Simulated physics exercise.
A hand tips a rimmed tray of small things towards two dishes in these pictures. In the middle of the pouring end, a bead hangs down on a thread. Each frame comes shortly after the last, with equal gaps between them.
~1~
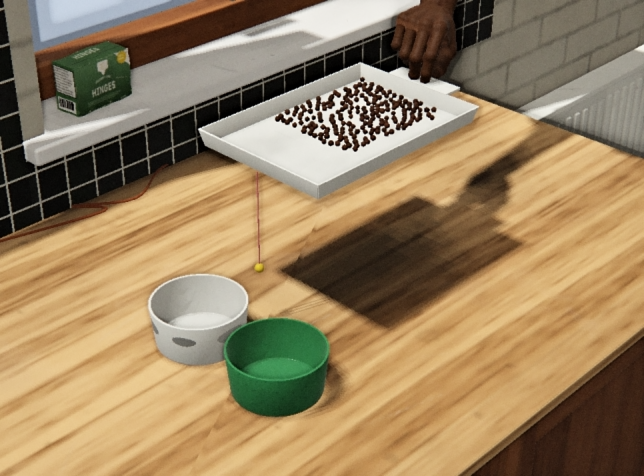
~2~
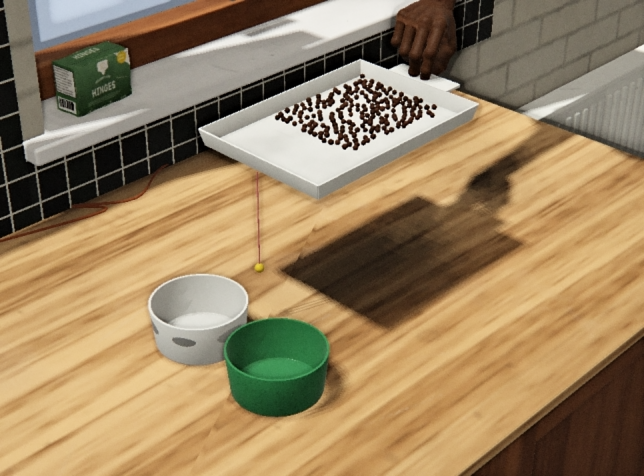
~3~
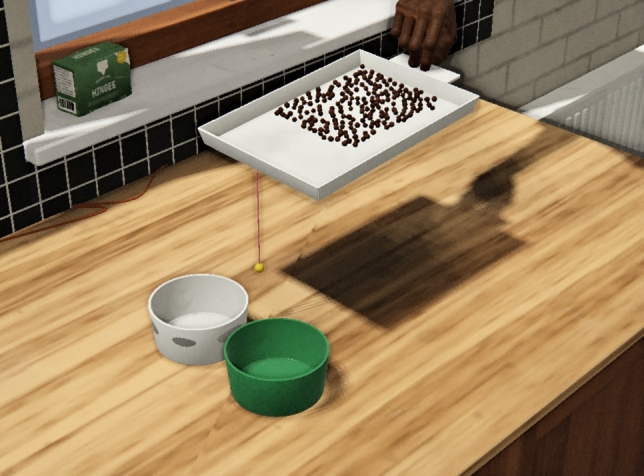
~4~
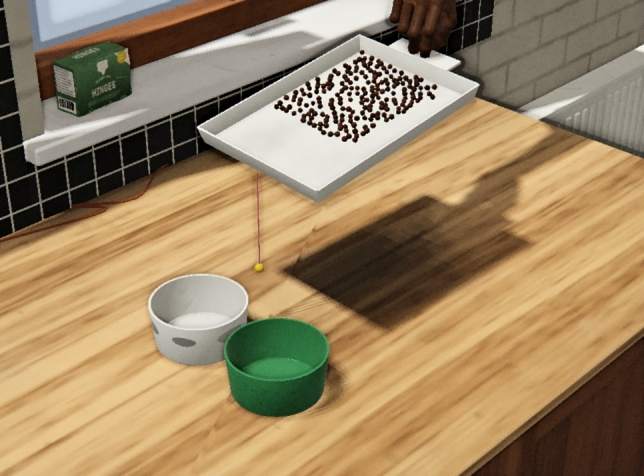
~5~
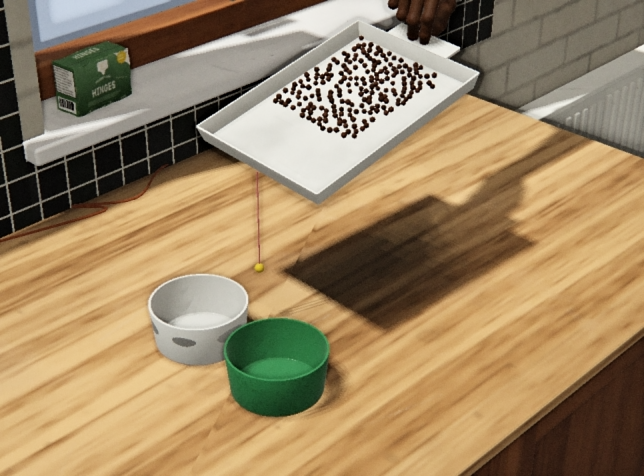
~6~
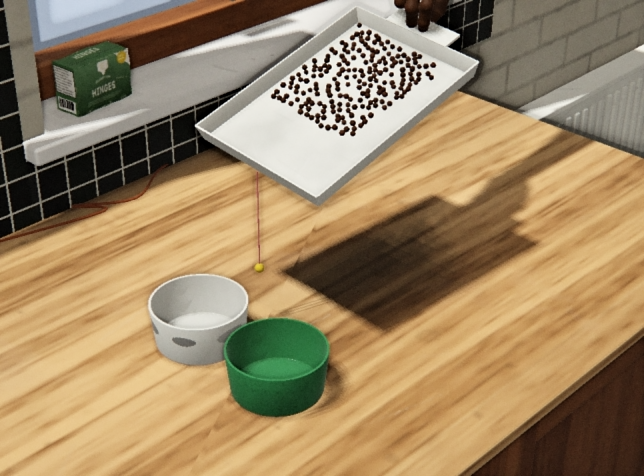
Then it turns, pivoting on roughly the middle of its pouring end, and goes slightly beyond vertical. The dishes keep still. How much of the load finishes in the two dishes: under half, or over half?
Under half.
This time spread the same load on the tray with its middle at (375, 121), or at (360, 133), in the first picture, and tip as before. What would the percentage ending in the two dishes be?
30 and 30 per cent.
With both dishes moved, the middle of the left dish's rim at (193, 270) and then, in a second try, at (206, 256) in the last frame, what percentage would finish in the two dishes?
About 70 per cent, then about 60 per cent.
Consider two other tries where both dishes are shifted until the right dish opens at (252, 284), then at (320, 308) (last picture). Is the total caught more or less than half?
Earlier try a minority share, later try a majority share.
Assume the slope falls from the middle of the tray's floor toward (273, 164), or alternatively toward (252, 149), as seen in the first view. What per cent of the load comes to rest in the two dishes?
70 %, give or take, and then 10 %.
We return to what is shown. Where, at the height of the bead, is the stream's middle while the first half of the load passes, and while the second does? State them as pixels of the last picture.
At (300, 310) for the first part, then at (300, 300) for the others.
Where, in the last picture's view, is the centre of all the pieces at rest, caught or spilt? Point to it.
About (311, 361).
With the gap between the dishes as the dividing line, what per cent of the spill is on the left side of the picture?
That's roughly 10 per cent of the pieces.
Shortly afterwards, tray tipped steeply; the bulk on the tray; only a few in the right dish; near a quarter in the air.
Next, tray tipped right over; near half on the tray; near a quarter in the right dish; a little outside both; a little in the air.
Some moments later, tray tipped past a quarter turn; near a third in the right dish; only a few in the left dish; near two thirds outside both.
In the end, tray tipped past a quarter turn; near a third in the right dish; only a few in the left dish; near two thirds outside both.
